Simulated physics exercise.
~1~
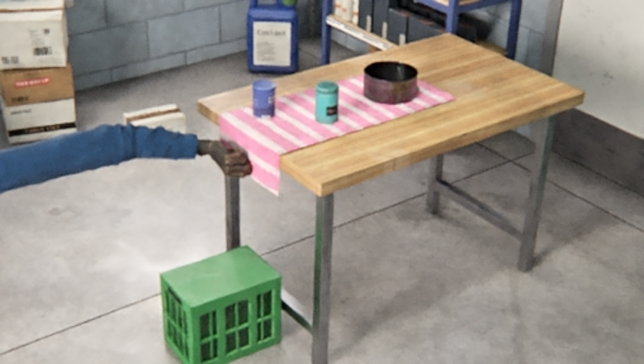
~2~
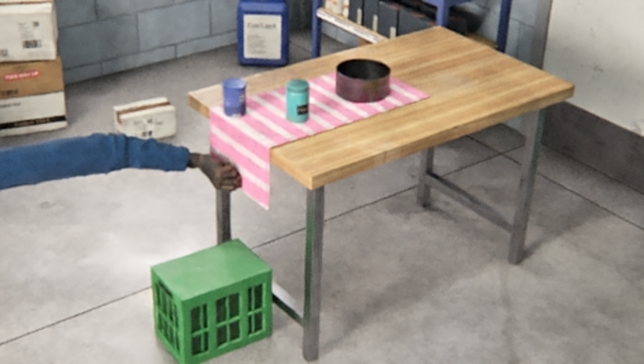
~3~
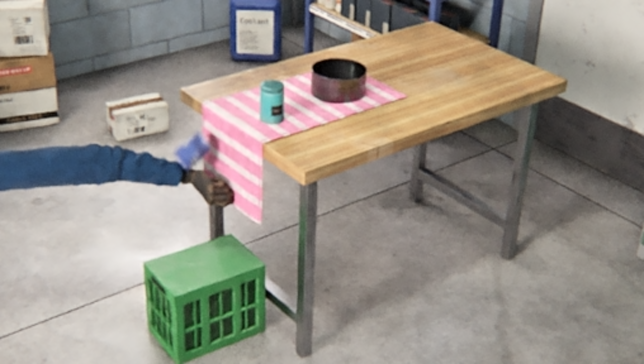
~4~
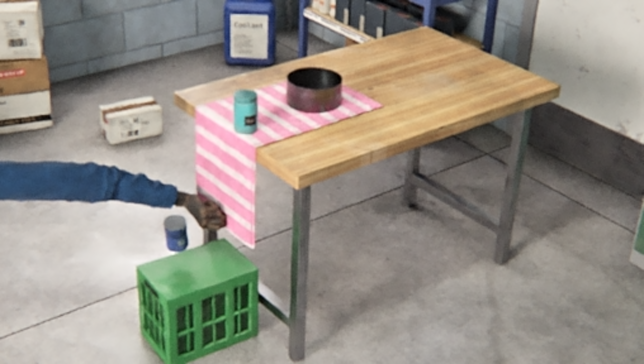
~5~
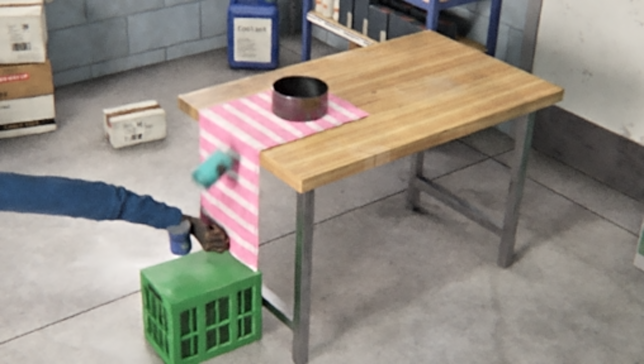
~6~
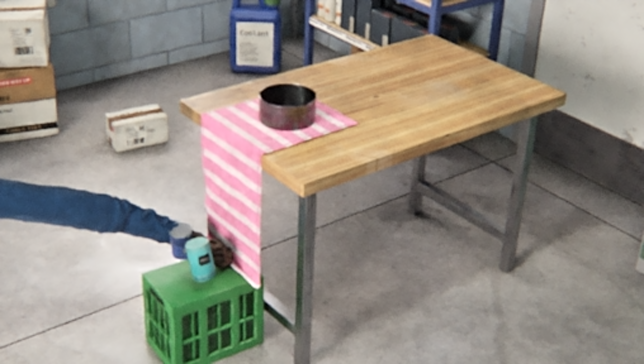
We see a hand pull a pink striped scarf down over the end of a workbench, drawing a pot along. The blue tin tips off first, then the turquoise jar; both end down by the green crate, with the hem at the crate and the pot still on the bench.
